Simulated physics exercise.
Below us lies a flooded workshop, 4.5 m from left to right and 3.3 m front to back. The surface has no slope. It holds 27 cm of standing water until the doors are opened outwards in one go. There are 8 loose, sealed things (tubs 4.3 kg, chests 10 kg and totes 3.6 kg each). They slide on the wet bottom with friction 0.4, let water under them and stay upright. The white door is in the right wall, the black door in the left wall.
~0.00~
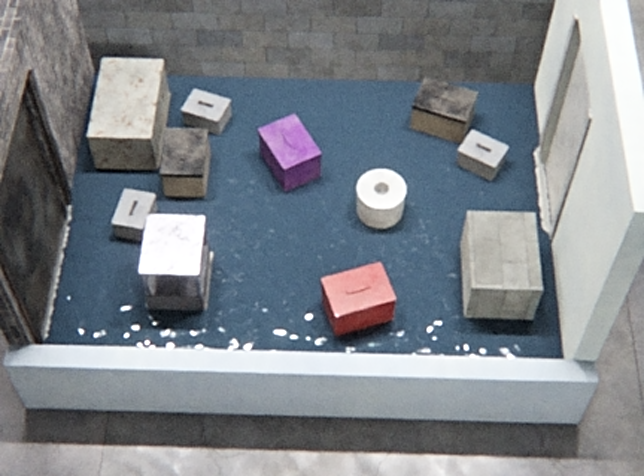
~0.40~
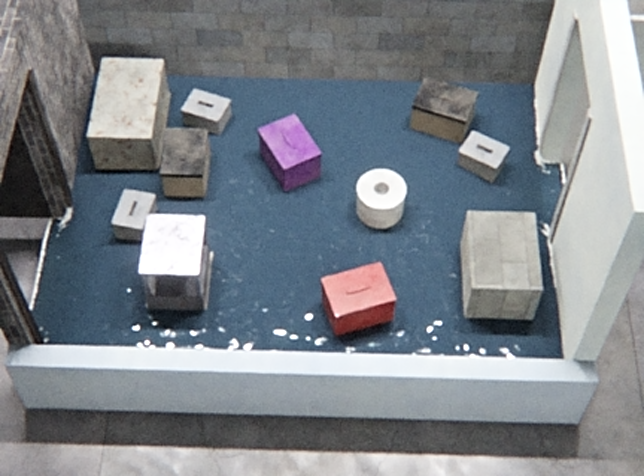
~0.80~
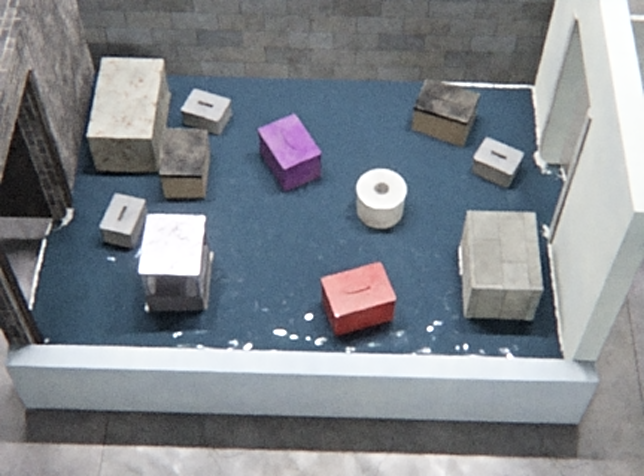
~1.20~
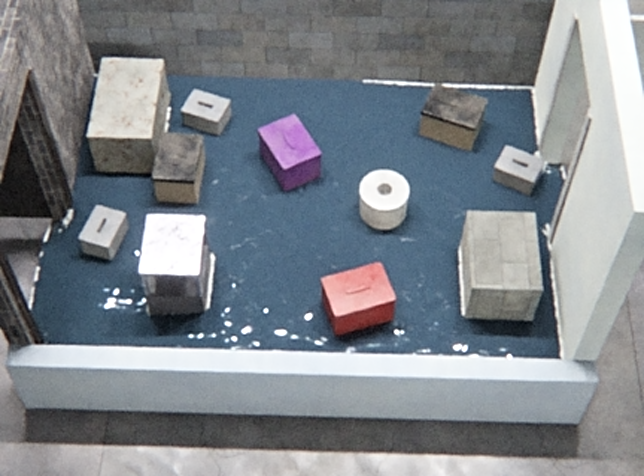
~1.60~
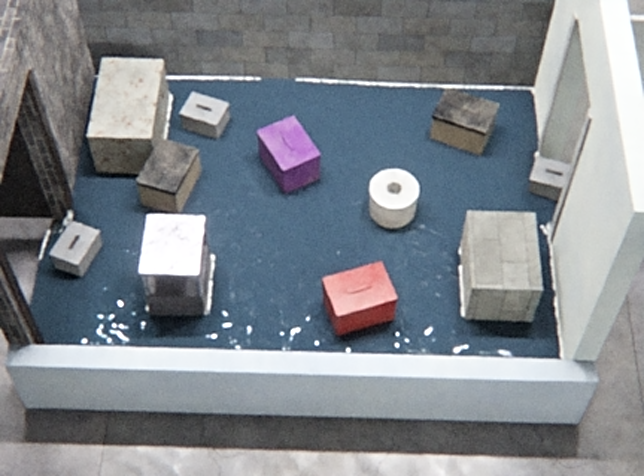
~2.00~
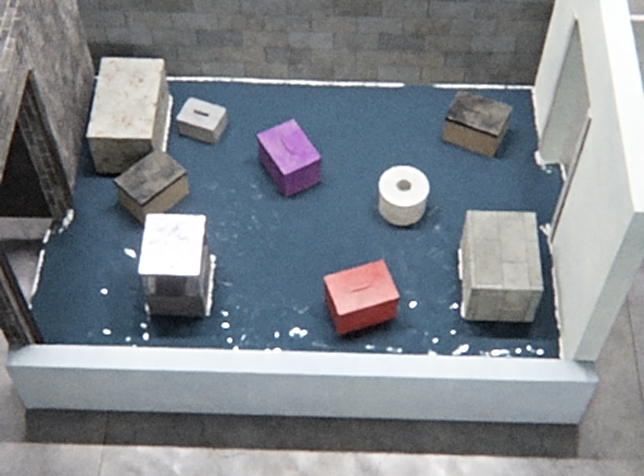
In a flooded room, the doors on both sides opened, and small grey boxes drifted out through the left and right doorways while darker boxes and a white drum shifted slightly.
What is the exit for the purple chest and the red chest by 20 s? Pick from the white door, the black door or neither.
Purple chest: Black doorway; red chest: Black door.
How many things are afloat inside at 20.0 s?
I count 0.
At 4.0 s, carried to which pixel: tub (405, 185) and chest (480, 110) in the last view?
Around (436, 180) and (531, 151).
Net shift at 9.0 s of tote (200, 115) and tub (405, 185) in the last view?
In turn: 200 cm, washed out.
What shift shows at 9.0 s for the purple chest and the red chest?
About 60 and 80 cm.
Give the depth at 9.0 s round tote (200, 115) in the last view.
About 9 cm.
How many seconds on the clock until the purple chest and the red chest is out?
Near 15.0 and 15.5 s.
After 4.0 s the purple chest is near (281, 157), 0.1 m from its start, afloat; the red chest is near (339, 288), 0.2 m from its start, afloat; 3 of 8 are out; 5 afloat.
After 9.0 s the purple chest is near (231, 183), 0.7 m from its start, afloat; the red chest is near (272, 302), 0.7 m from its start, afloat; 5 of 8 are out; 3 afloat.
After 16.0 s the purple chest has gone out by the black door; the red chest has gone out by the black door; 8 of 8 are out; 0 afloat.
After 20.0 s the purple chest has gone out by the black door; the red chest has gone out by the black door; 8 of 8 are out; 0 afloat.
